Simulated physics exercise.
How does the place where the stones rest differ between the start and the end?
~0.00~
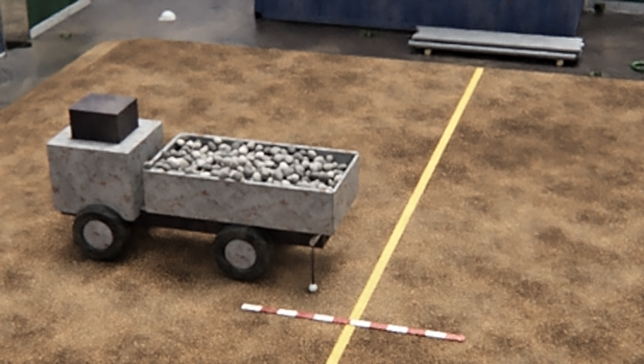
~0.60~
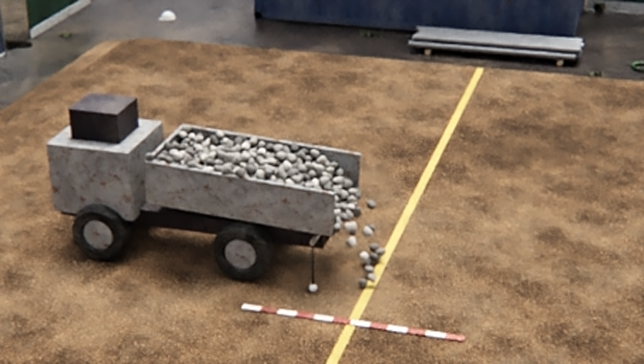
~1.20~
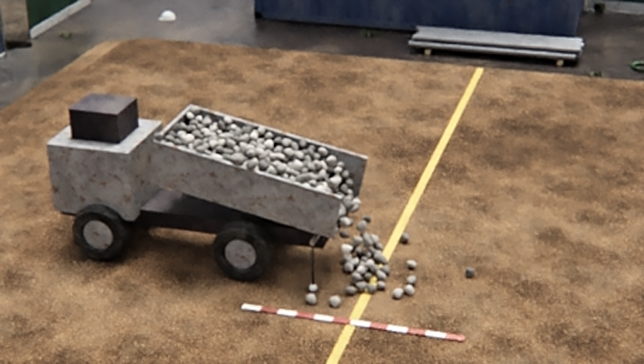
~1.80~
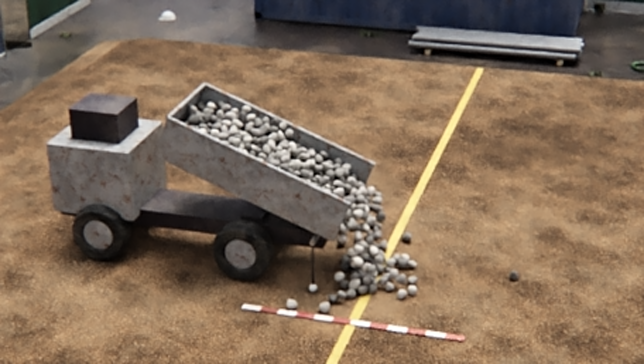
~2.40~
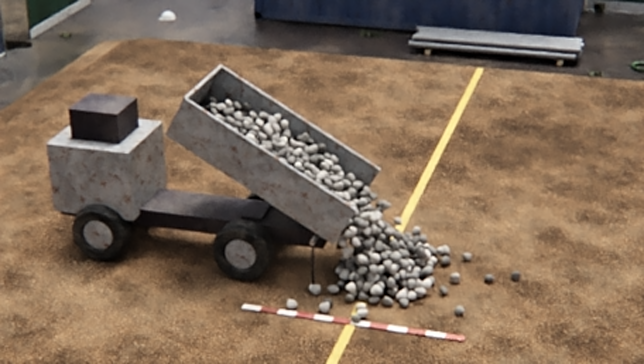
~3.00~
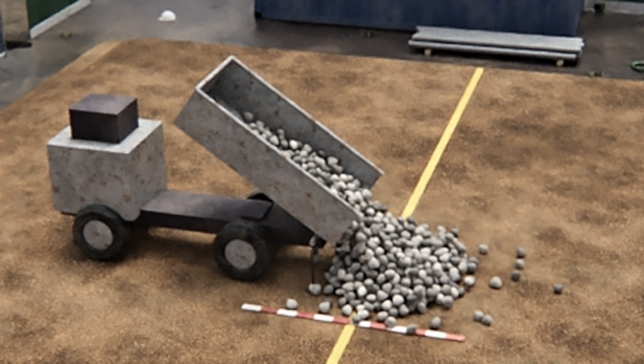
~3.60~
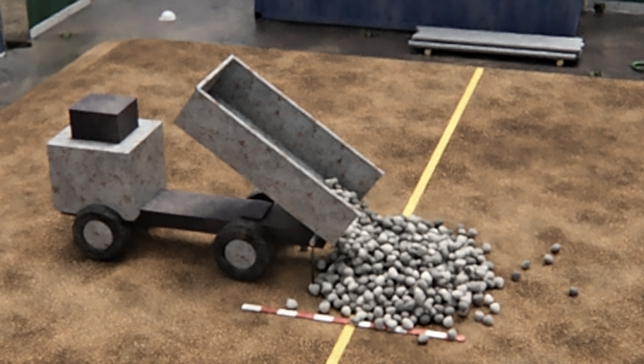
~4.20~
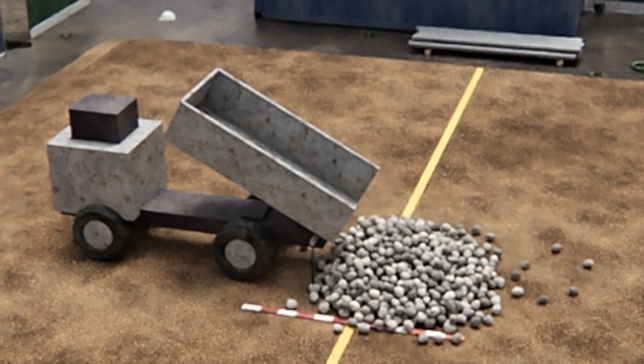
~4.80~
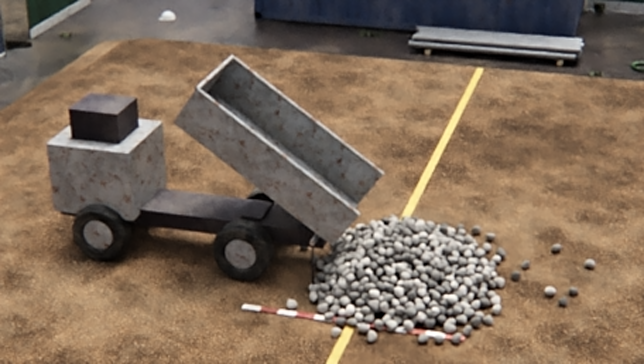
At the start the stones fill the open body of the truck. At the end they lie in a broad heap on the ground behind it, lower and further right, with most of them past the yellow line.
